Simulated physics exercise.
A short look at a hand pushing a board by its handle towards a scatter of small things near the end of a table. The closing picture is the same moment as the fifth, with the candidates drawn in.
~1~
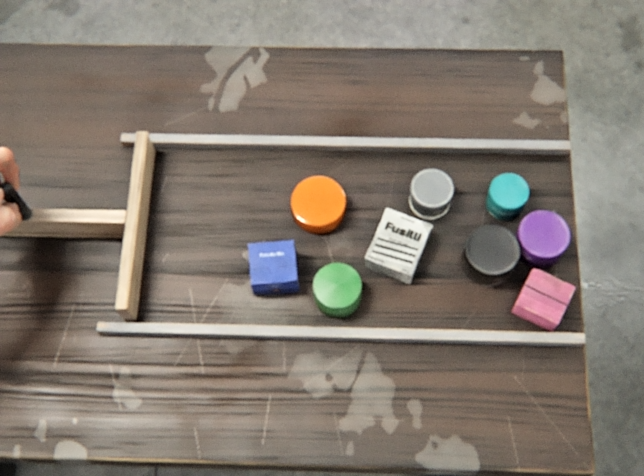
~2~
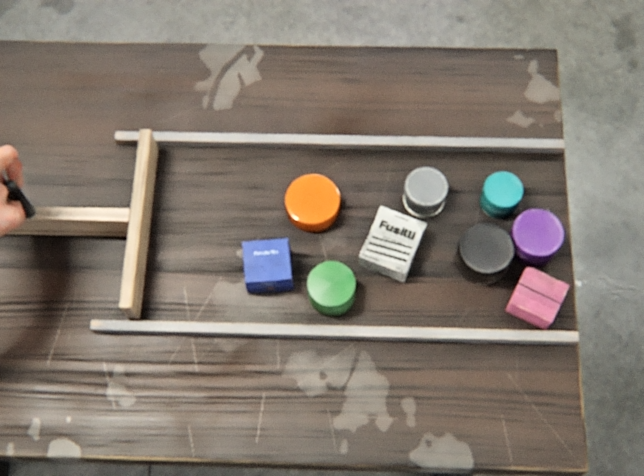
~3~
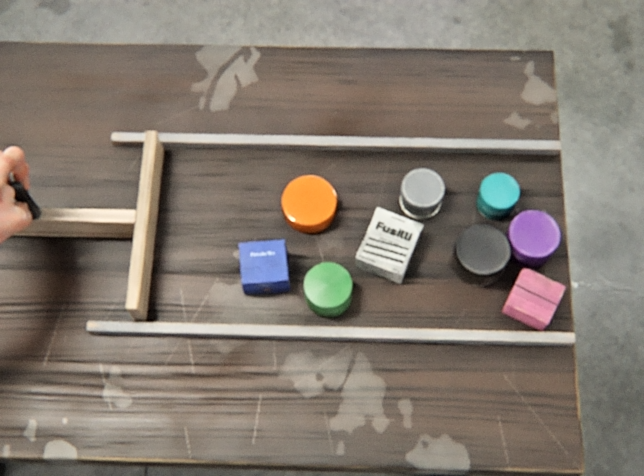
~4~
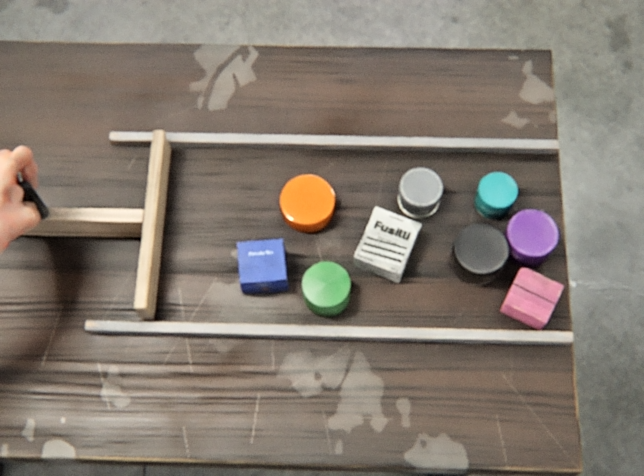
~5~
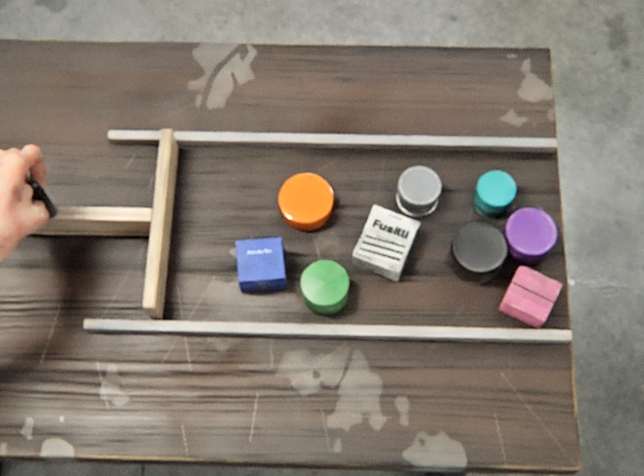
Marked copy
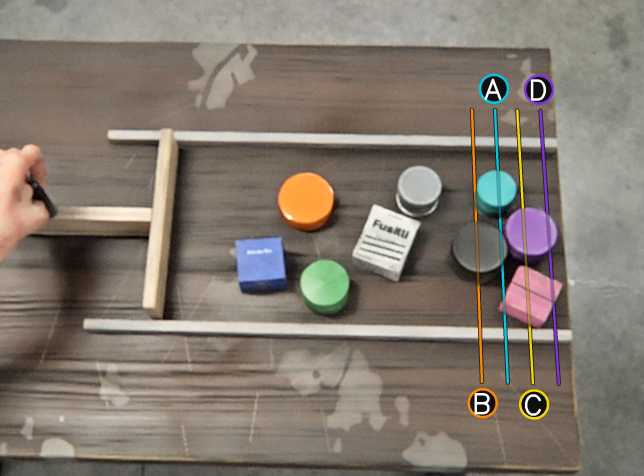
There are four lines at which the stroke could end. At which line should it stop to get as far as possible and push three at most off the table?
No fourth one falls up to B.
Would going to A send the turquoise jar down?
By then, yes.
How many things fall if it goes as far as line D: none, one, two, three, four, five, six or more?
Six or more.
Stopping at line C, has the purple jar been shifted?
Yes.
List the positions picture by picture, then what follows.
In the first picture, orange pot (319, 205); green tin (337, 291); pink box (543, 300).
In the second picture, board (135, 215); purple jar (536, 239).
In the third picture, board (142, 216); blue packet (265, 267).
In the fourth picture, board (150, 216); turquoise jar (496, 196).
In the fifth picture, board (158, 214); orange pot (307, 202); green tin (325, 288); pink box (530, 298).
On the marked copy, A at (501, 238); B at (477, 238); C at (525, 239); D at (549, 239).
Following B. Soon after the start, board (272, 217); green tin (348, 289); blue packet (301, 267).
Later, board (386, 219); purple jar (560, 229); pink box (543, 299).
In the end, board (477, 221); black tub over the edge; purple jar over the edge; three fallen.
As for the rest, A drops five; C drops five; D drops nine.
